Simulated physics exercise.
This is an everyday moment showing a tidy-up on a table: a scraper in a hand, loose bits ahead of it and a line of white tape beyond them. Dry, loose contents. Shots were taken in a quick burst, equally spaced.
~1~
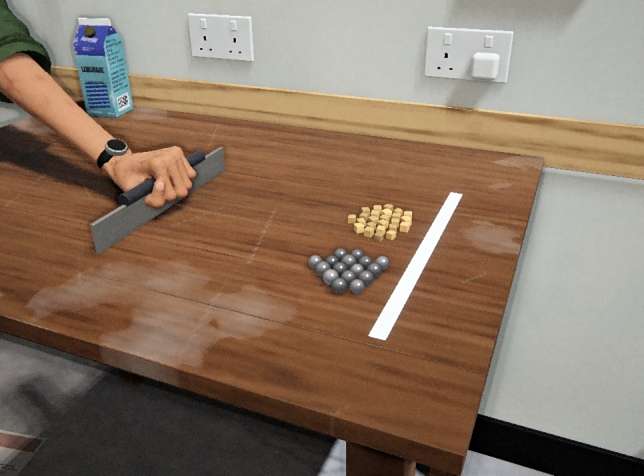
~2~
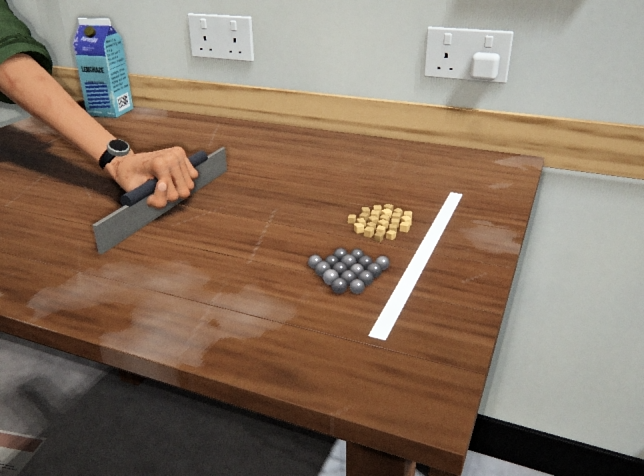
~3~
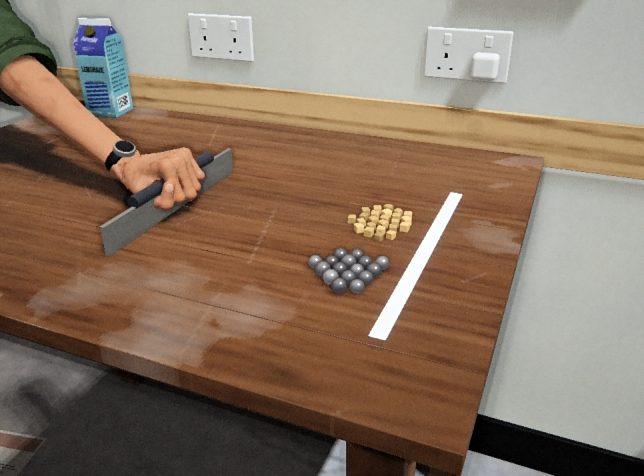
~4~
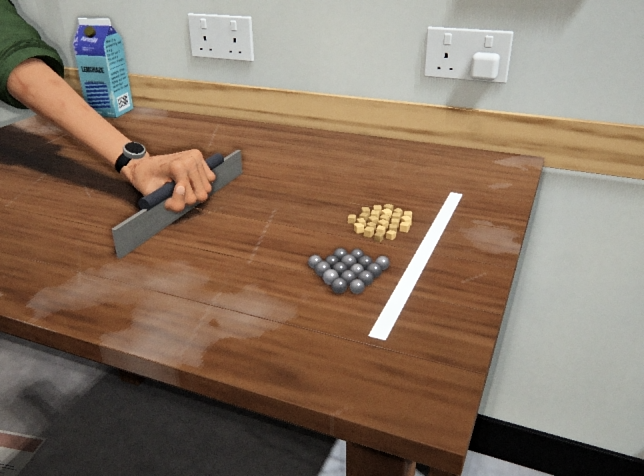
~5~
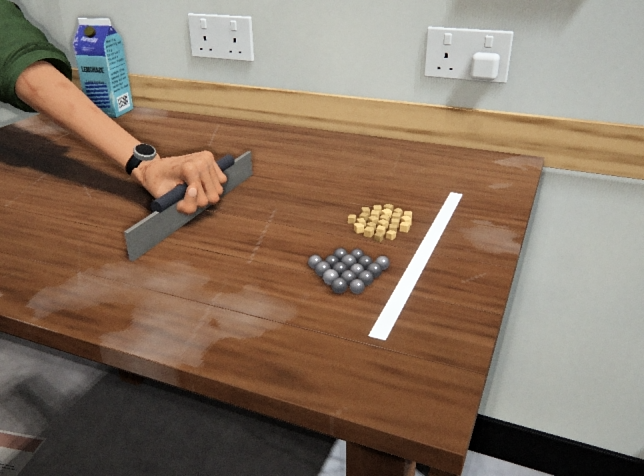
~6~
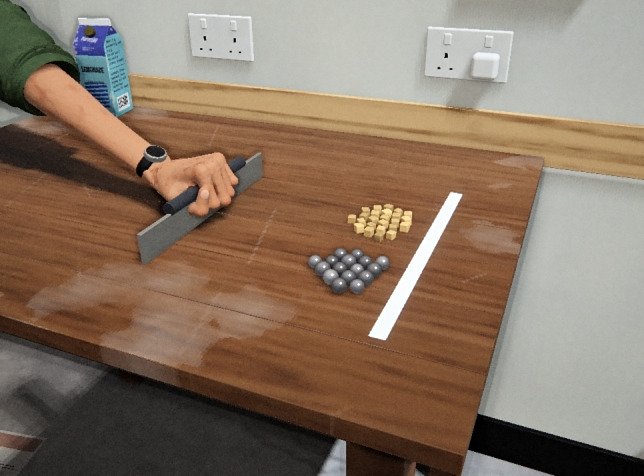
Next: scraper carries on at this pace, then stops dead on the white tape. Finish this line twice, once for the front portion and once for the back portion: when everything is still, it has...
The front portion has partly fallen off; the back portion has all stayed up.
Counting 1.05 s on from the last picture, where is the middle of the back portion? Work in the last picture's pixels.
In the last picture's pixels, the middle is around (461, 236).
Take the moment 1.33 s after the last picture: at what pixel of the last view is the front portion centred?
In the last picture's pixels, the middle is about (502, 309).
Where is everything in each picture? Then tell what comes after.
In the first frame, scraper (106, 231), at rest; white tape (454, 199), about a palm's width from the edge; edge at (514, 272); front portion (357, 270), a few steel balls; back portion (385, 219), a few small wooden cubes.
In the second frame, scraper (108, 232); back portion (385, 219).
In the third frame, scraper (115, 233); front portion (357, 270).
In the fourth frame, scraper (127, 236); back portion (385, 219).
In the fifth frame, scraper (139, 239); front portion (357, 270).
In the sixth frame, scraper (151, 241); white tape (454, 199); edge at (514, 272); front portion (357, 270); back portion (385, 219).
Then, 0.51 s later than the last frame, scraper still moving, near (316, 206); front portion all on the table, its front near (382, 263); back portion all on the table, its front near (405, 227).
Then, 1.05 s later than the last frame, scraper stopped at the white tape; front portion all on the table, its front near (460, 283); back portion all on the table, its front near (481, 233).
Then, 1.33 s later than the last frame, scraper stopped at the white tape; front portion about a tenth over the edge; back portion all on the table, its front near (483, 233).
When it is over, scraper stopped at the white tape; front portion every one over the edge; back portion all on the table, its front near (483, 233).
